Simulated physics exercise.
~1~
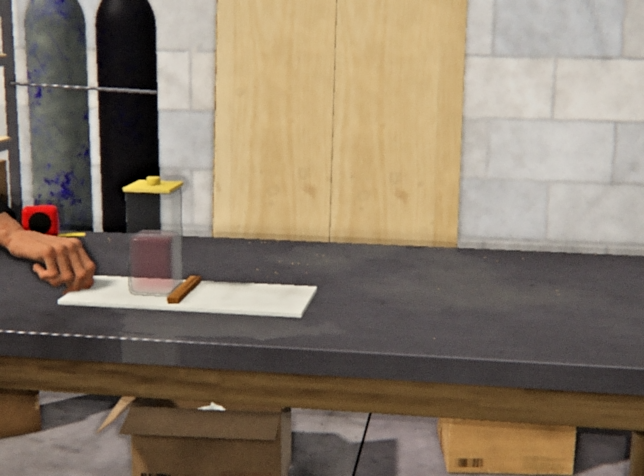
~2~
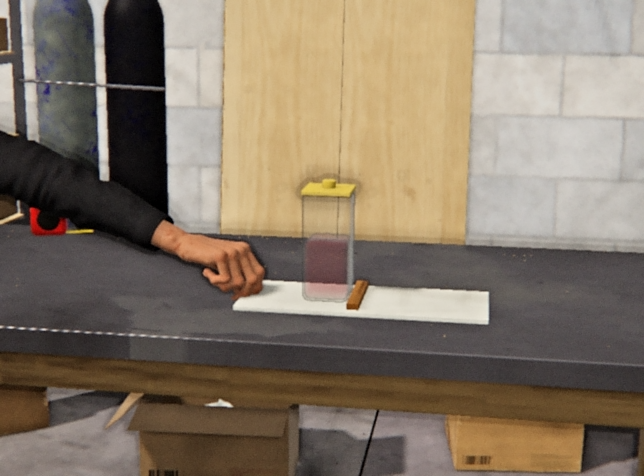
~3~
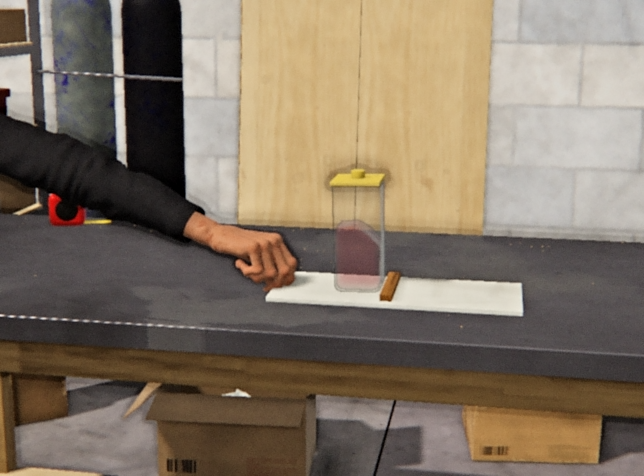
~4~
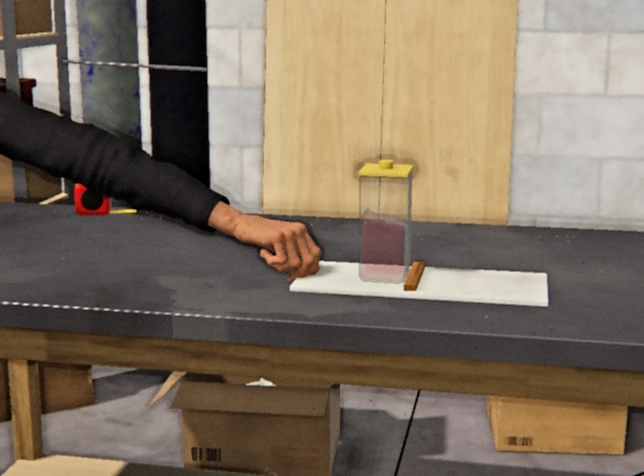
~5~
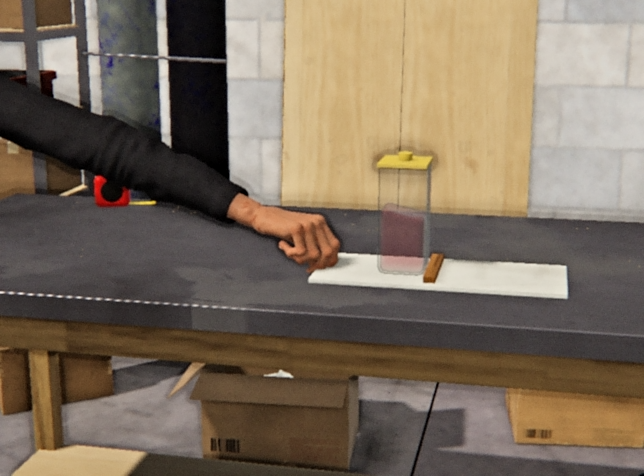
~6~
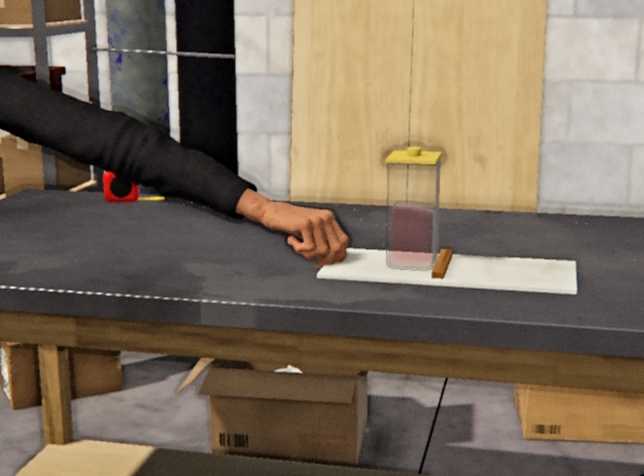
A hand slides a white board carrying a clear canister right, then stops, the canister upright.
